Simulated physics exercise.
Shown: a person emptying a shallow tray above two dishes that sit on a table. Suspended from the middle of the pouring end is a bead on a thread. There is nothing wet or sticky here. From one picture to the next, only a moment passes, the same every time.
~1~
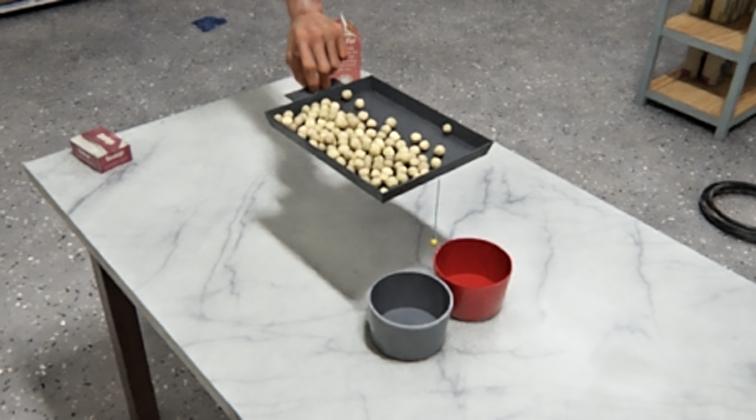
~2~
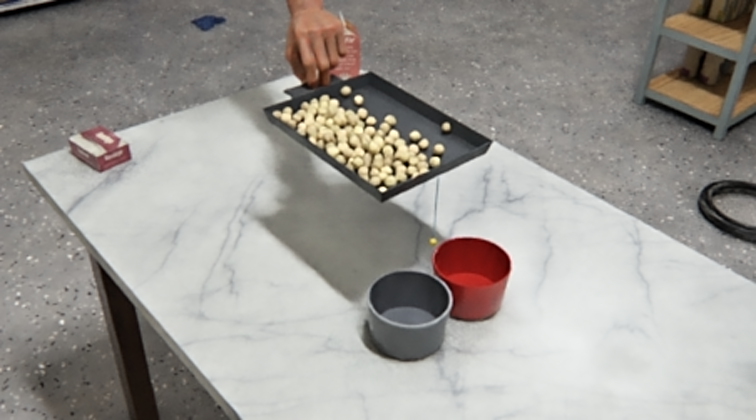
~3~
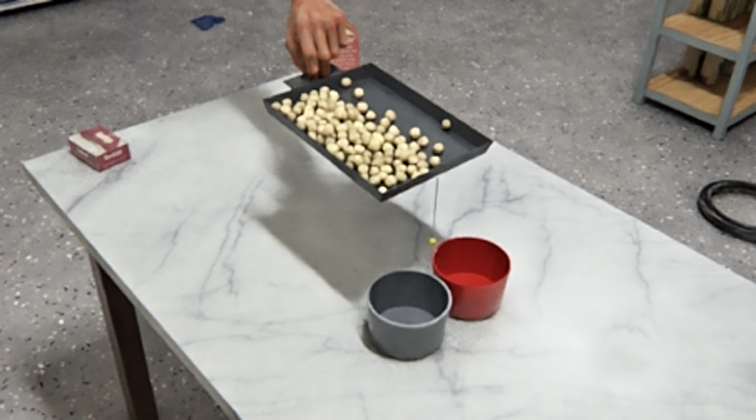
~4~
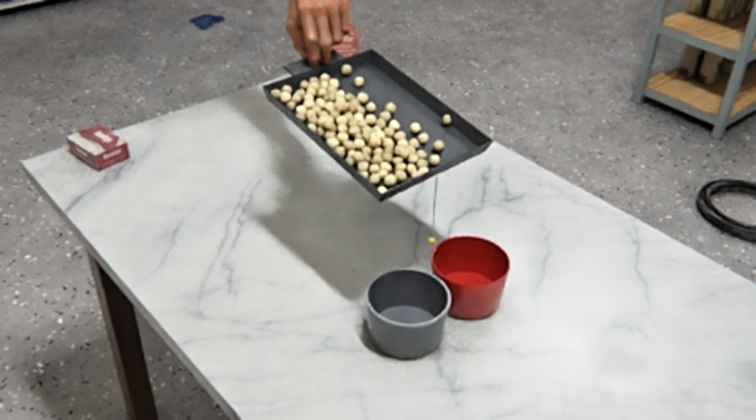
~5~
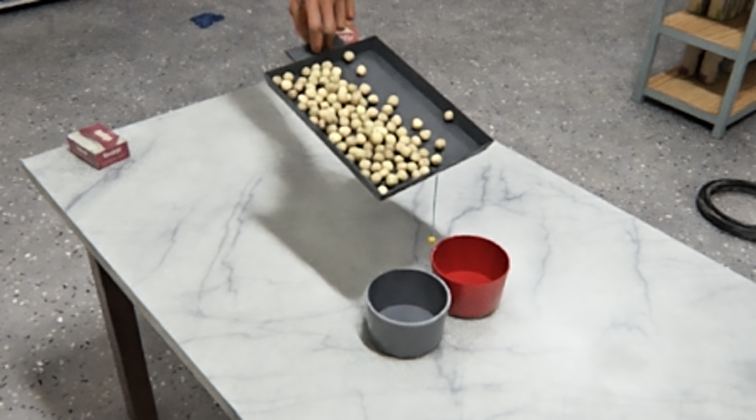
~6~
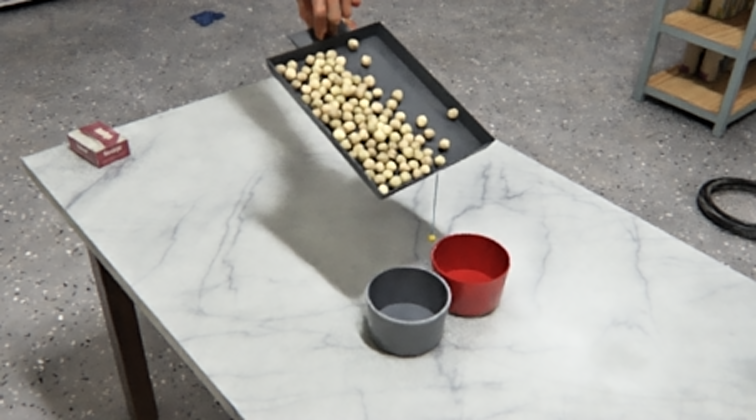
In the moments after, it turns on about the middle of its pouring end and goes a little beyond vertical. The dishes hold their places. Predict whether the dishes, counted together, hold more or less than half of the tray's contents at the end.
More.
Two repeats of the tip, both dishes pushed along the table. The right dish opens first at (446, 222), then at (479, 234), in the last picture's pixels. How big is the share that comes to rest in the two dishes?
Approximately 0 percent, followed by approximately 40 percent.
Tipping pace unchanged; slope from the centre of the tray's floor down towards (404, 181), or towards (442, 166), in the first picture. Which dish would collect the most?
Going by the two slopes in order, it's the left-side one and then the right-side one.
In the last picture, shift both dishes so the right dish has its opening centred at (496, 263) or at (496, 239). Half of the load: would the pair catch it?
First try: A majority; second try: A majority.
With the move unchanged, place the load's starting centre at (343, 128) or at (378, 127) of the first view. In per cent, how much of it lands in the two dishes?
It would be 80 in a hundred, and then 80 in a hundred.
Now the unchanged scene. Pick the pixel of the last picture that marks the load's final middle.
Near (433, 314).
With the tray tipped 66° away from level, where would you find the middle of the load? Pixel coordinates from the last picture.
Near (416, 146).
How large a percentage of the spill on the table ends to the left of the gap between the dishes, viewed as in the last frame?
Close to 10 %.
Just after the last frame, tray tipped steeply; almost all on the tray; just a few in the left dish; about a tenth in the air.
A moment on, tray tipped past a quarter turn; about a tenth on the tray; roughly a third in the left dish; roughly a quarter in the right dish; about a tenth outside both; about a tenth in the air.
Further on, tray tipped past a quarter turn; roughly half in the left dish; roughly a third in the right dish; roughly a quarter outside both.
When it is over, tray tipped past a quarter turn; roughly half in the left dish; roughly a third in the right dish; roughly a quarter outside both.
